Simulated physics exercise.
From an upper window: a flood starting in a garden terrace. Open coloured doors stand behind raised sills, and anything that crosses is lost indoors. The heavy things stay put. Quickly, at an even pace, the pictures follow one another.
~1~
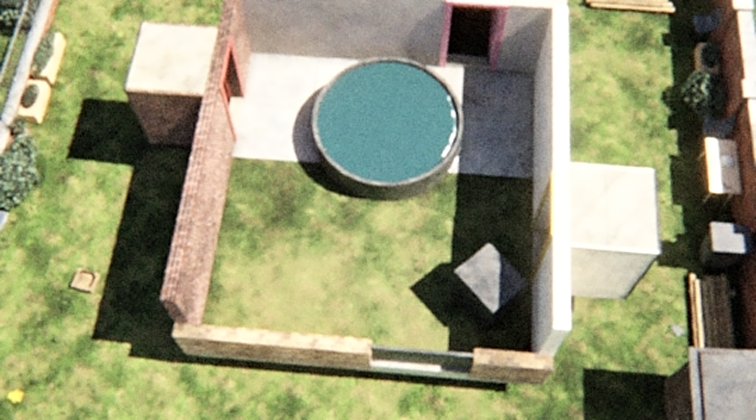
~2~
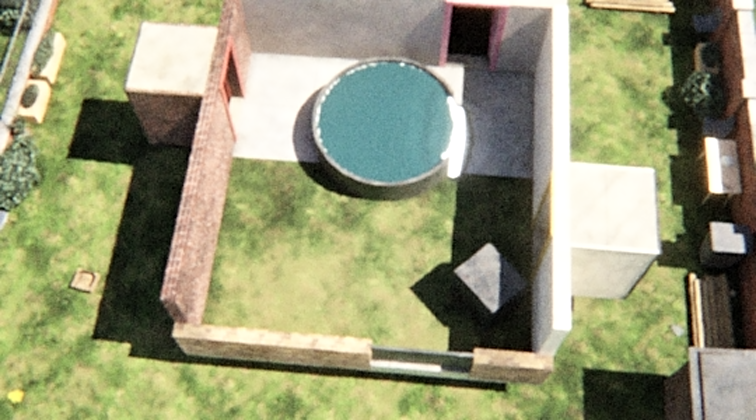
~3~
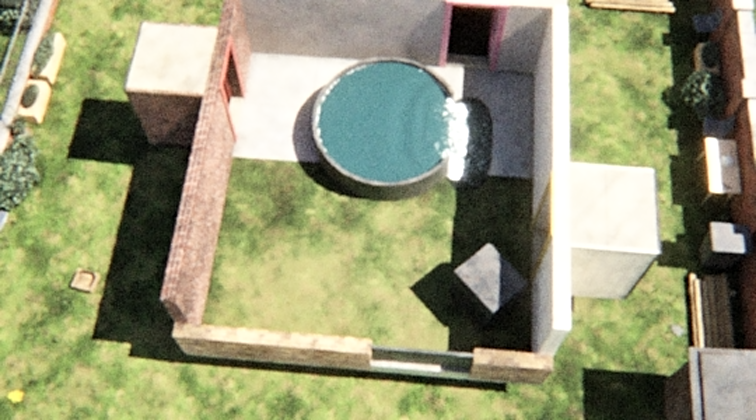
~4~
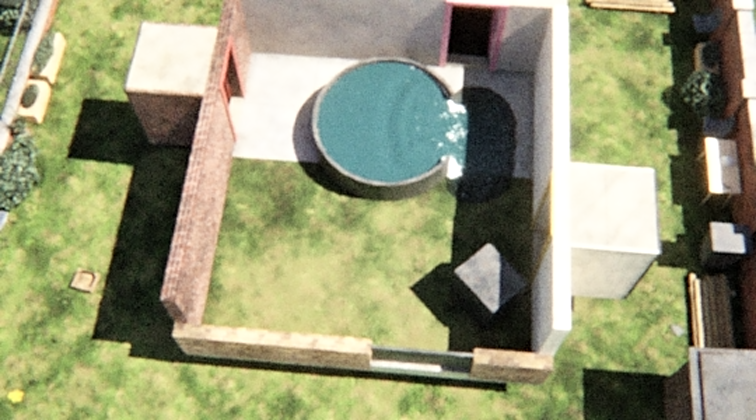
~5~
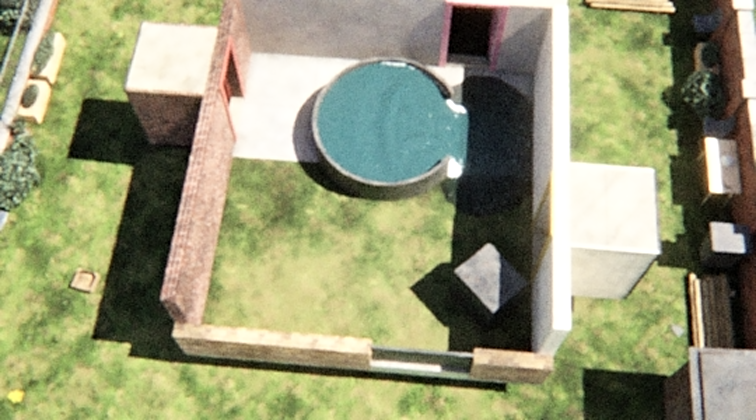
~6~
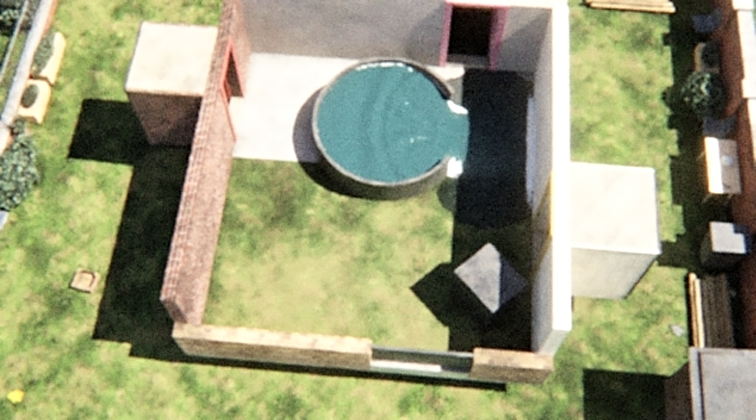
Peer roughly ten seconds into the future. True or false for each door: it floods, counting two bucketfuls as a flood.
Red door - true; yellow door - true; pink door - true.
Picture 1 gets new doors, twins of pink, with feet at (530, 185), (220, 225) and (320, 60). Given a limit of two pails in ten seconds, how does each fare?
Exceeds it; stays within it; stays within it.
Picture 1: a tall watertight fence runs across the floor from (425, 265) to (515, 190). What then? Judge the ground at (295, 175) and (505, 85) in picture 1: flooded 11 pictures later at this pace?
Result by location - first parched, second soaked.
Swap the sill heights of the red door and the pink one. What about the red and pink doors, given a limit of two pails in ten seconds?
Outcome - red door comes in low; pink door comes in high.
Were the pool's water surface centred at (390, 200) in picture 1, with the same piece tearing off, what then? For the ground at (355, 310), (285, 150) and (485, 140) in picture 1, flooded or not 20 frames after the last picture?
Spot by spot, in the order asked: Untouched, untouched, swamped.
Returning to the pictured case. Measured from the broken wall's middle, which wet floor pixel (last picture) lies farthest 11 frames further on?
My guess would be about (531, 315).
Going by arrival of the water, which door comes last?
The red-painted one.
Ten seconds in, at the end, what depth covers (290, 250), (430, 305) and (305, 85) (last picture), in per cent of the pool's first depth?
Around 16, 12 and 4 percent, in that order.
A moment on, water covers 20 % of the floor; the red door not reached, the yellow door wet at the sill, nothing in, the pink door wet at the sill, nothing in.
Next, water covers 25 % of the floor; the red door not reached, the yellow door wet at the sill, nothing in, the pink door wet at the sill, nothing in.
Then, water covers 45 % of the floor; the red door not reached, the yellow door under two buckets in, the pink door over two buckets in.
Later, water covers 80 % of the floor; the red door under two buckets in, the yellow door over two buckets in, the pink door far over two buckets in.
In the end, water covers 100 % of the floor; the red door over two buckets in, the yellow door far over two buckets in, the pink door far over two buckets in.
